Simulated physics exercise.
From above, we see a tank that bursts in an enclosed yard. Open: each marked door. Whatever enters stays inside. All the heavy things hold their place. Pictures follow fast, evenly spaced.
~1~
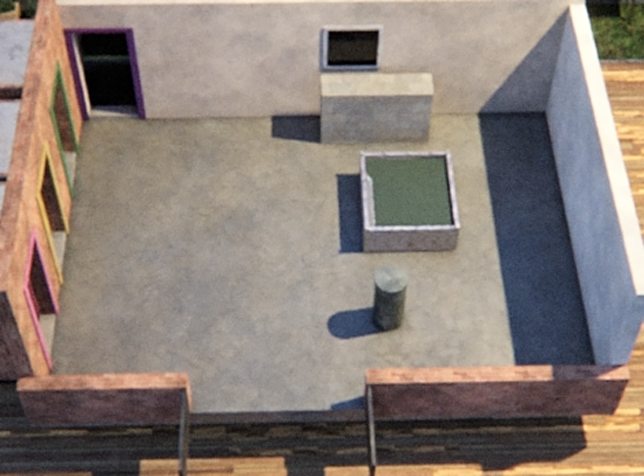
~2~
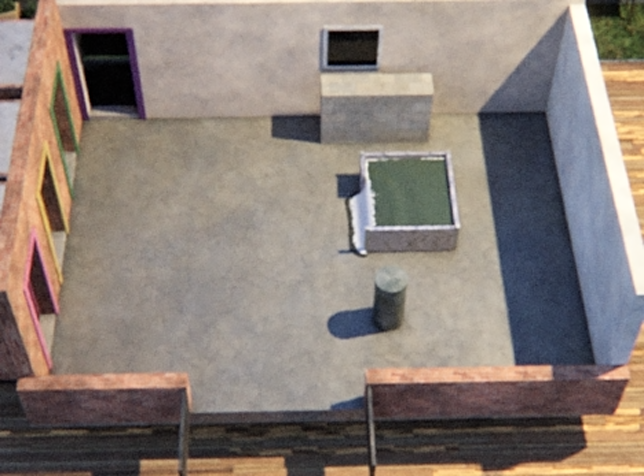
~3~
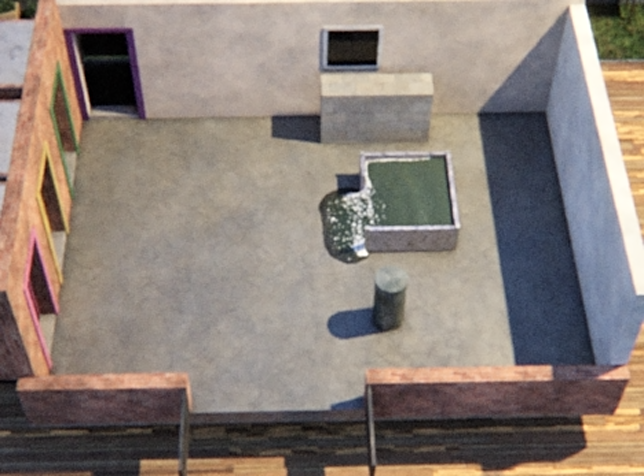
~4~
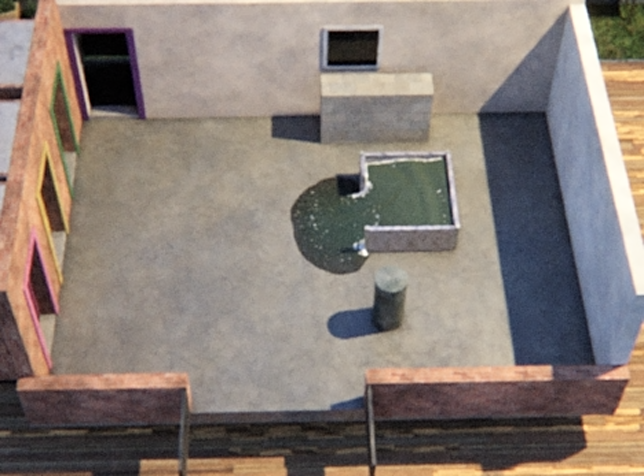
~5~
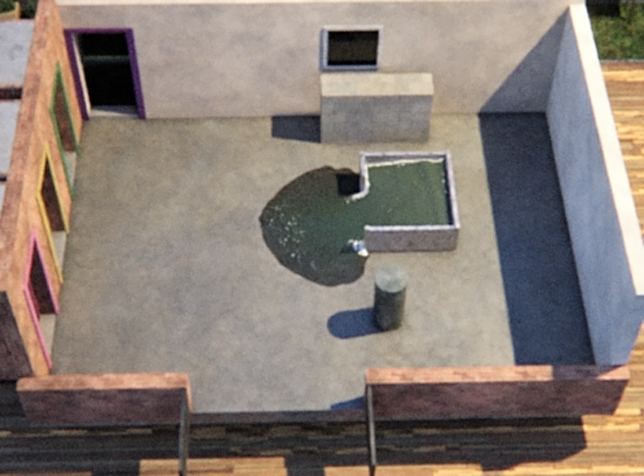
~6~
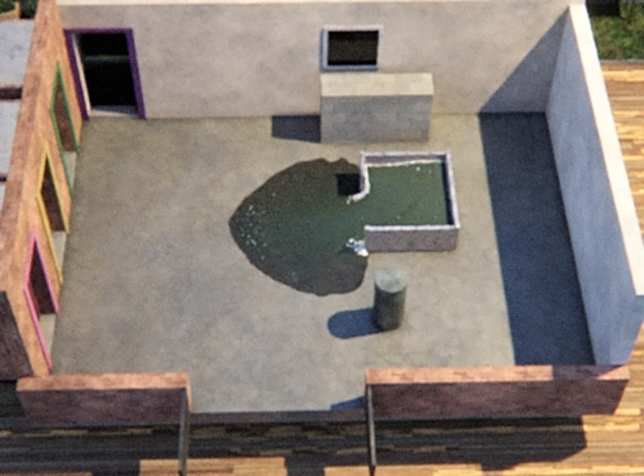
A square tank of dark green water burst open on its left side in a walled yard, and the water poured out, frothing white at first, then spread leftward across the grey floor in a widening dark pool.
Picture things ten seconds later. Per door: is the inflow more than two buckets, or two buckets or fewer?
As I see it, the pink door is going to overshoot the allowance; the yellow door is going to stay inside the allowance; the purple door is going to stay inside the allowance; the green door is going to stay inside the allowance.
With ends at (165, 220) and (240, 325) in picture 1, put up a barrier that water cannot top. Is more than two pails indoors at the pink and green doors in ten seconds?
The pink door stays within, the green door stays within.
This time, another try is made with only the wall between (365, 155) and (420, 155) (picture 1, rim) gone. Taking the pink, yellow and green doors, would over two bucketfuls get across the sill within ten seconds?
The pink door stays within the limit, the yellow door stays within the limit and the green door stays within the limit.
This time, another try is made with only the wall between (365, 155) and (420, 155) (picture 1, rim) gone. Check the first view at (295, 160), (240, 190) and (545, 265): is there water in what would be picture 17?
Taking the spots in turn: Swamped, swamped and untouched.
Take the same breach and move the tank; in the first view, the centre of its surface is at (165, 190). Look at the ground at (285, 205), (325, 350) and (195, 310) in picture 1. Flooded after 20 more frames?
Points in order: Not reached; not reached; not reached.
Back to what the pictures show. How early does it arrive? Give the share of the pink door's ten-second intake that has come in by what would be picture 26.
It should be near 30 percent of the ten-second total.
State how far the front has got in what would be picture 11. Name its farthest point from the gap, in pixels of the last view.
The wet edge reaches furthest near (120, 248).
A moment on, water covers 25 % of the floor; the pink door not reached, the yellow door not reached, the purple door not reached, the green door not reached.
Next, water covers 40 % of the floor; the pink door not reached, the yellow door wet at the sill, nothing in, the purple door not reached, the green door not reached.
Then, water covers 50 % of the floor; the pink door under two buckets in, the yellow door under two buckets in, the purple door wet at the sill, nothing in, the green door under two buckets in.
Later, water covers 45 % of the floor; the pink door over two buckets in, the yellow door under two buckets in, the purple door under two buckets in, the green door under two buckets in.
In the end, water covers 55 % of the floor; the pink door over two buckets in, the yellow door under two buckets in, the purple door under two buckets in, the green door under two buckets in.
